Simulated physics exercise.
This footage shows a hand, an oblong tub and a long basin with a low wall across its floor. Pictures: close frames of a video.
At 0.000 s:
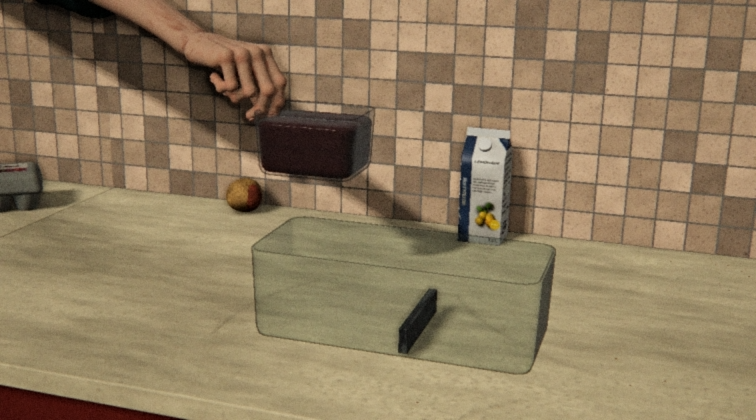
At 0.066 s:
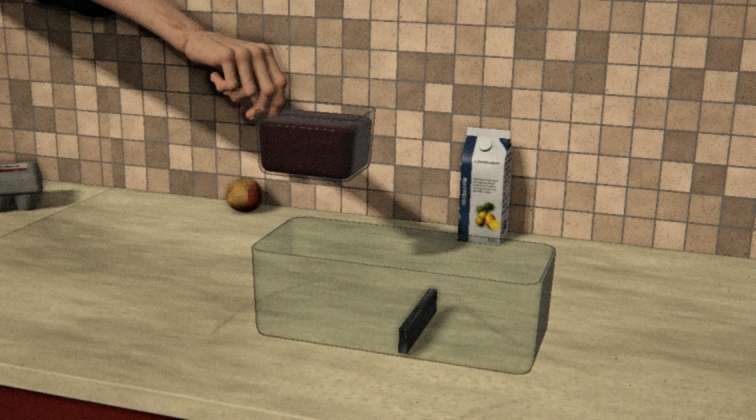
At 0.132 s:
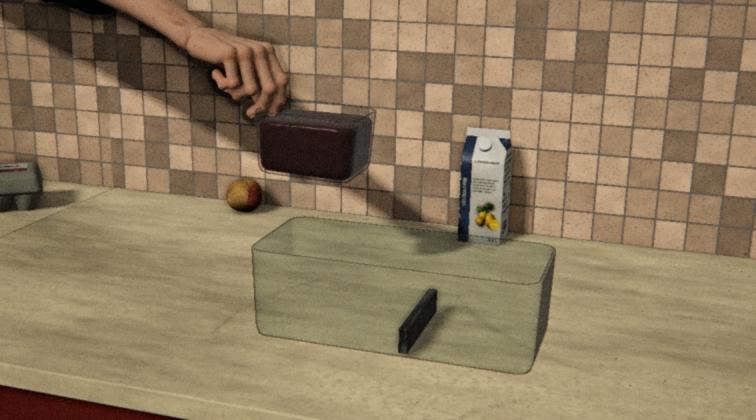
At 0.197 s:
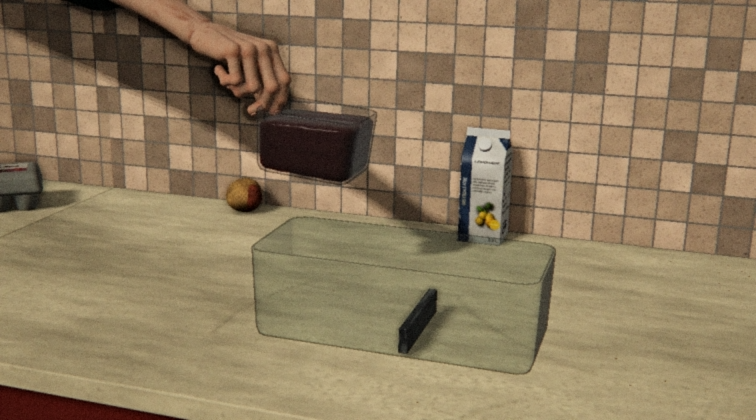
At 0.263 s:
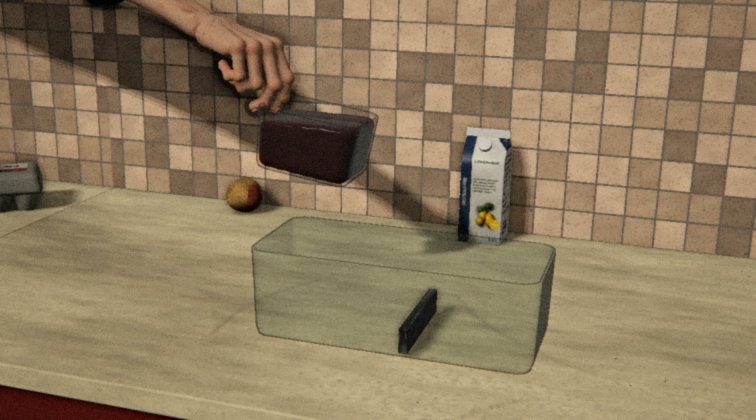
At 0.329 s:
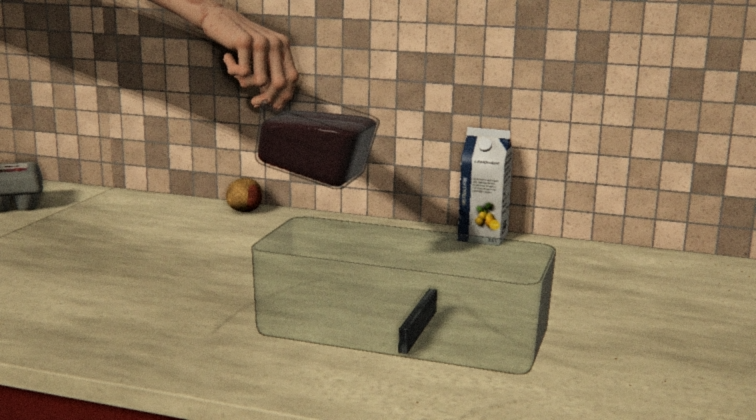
A hand reaching in from the upper left holds a clear oblong tub of dark reddish-brown contents above a kitchen counter, seen from the front and slightly above. Below sits a long, see-through greenish basin with a low black wall inside, a red-and-yellow fruit and a blue-and-white carton behind it against brown tiles. The hand gradually tilts the tub slightly down to the right while the camera stays still.
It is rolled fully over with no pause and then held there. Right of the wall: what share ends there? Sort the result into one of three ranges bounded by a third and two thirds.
It falls in the middle range, a third to two thirds.
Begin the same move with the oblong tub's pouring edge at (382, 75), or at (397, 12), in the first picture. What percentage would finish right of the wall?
Roughly 65 % and 80 %.
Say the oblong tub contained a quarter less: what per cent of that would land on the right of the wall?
About 40 %.
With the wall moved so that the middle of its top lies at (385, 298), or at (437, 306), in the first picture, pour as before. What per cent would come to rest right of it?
It would come to roughly 80 per cent the first time and roughly 20 per cent the second.
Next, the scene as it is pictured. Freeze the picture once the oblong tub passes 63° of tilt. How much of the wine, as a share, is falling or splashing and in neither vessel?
It's about 30 per cent.
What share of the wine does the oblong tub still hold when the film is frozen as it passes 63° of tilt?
Roughly 50 percent.
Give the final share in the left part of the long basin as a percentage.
40 in a hundred.
A moment on, the oblong tub is tipped part way and 50 per cent is still to pour, 6 is left of the wall and 16 right of it.
Next, the oblong tub is tipped on its side and 10 per cent is still to pour, 27 is left of the wall and 57 right of it.
Then the oblong tub is tipped right over and 0 per cent is still to pour, 42 is left of the wall and 57 right of it.
Later the oblong tub is tipped right over and 0 per cent is still to pour, 42 is left of the wall and 57 right of it.
At rest 42 per cent lies left of the wall, 57 right of it and 1 outside.
